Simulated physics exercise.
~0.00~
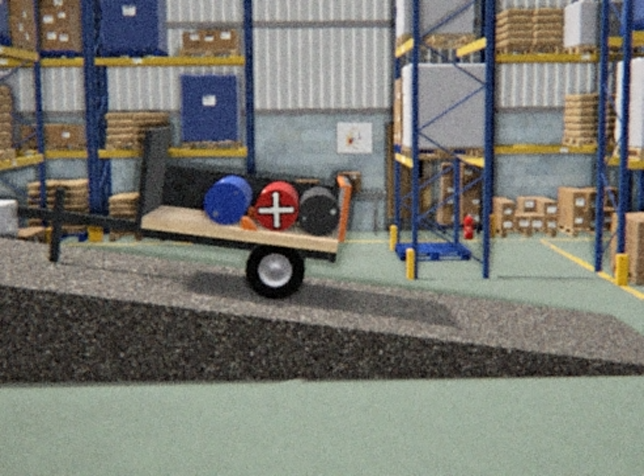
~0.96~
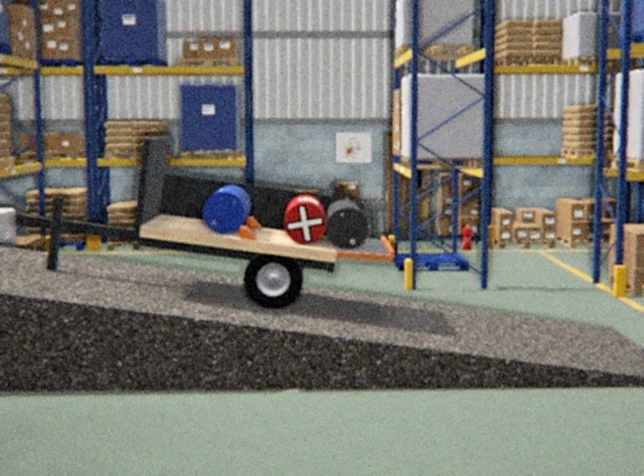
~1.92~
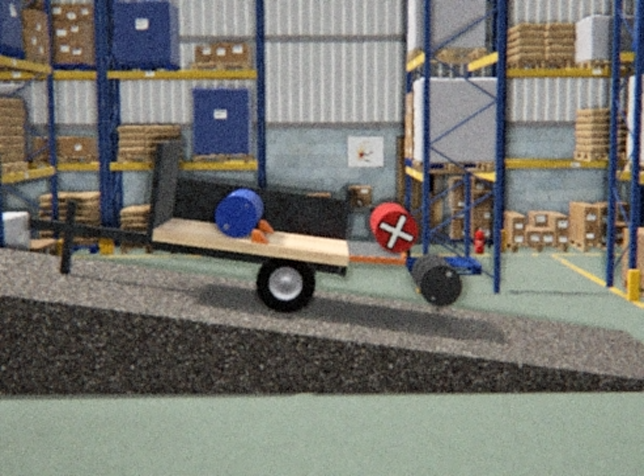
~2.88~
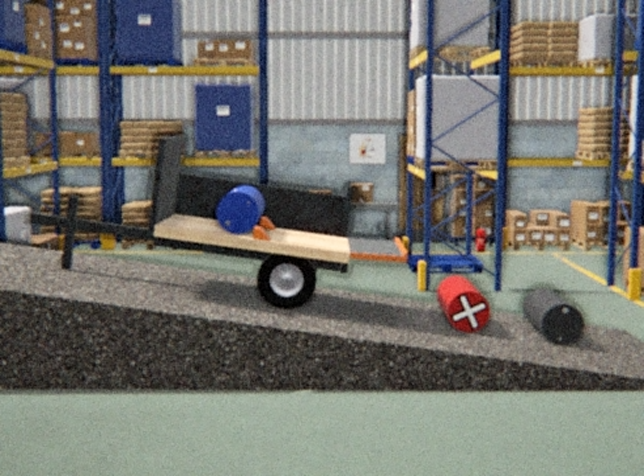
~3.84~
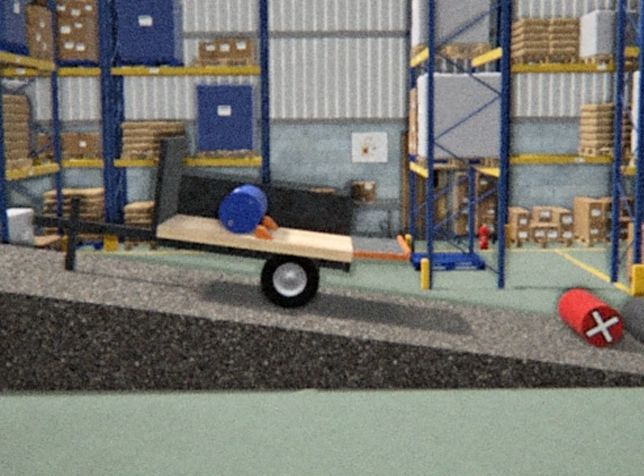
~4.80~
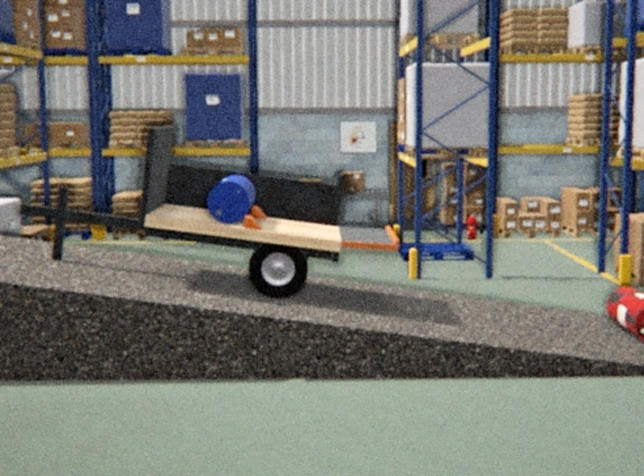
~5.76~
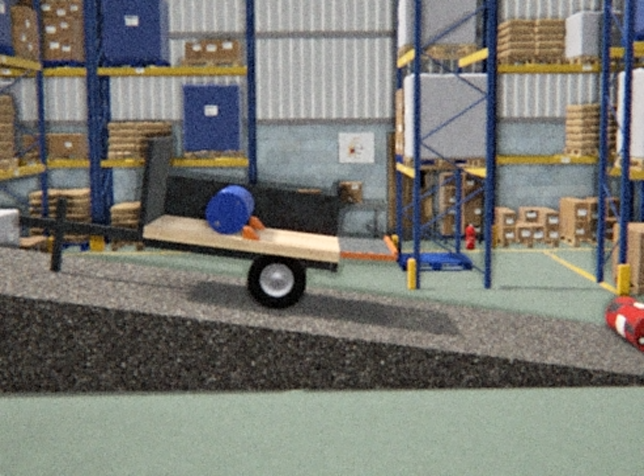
Red and dark drums rolling off a sloping trailer as its tailgate drops, ending down the ramp while a blue drum stays aboard.
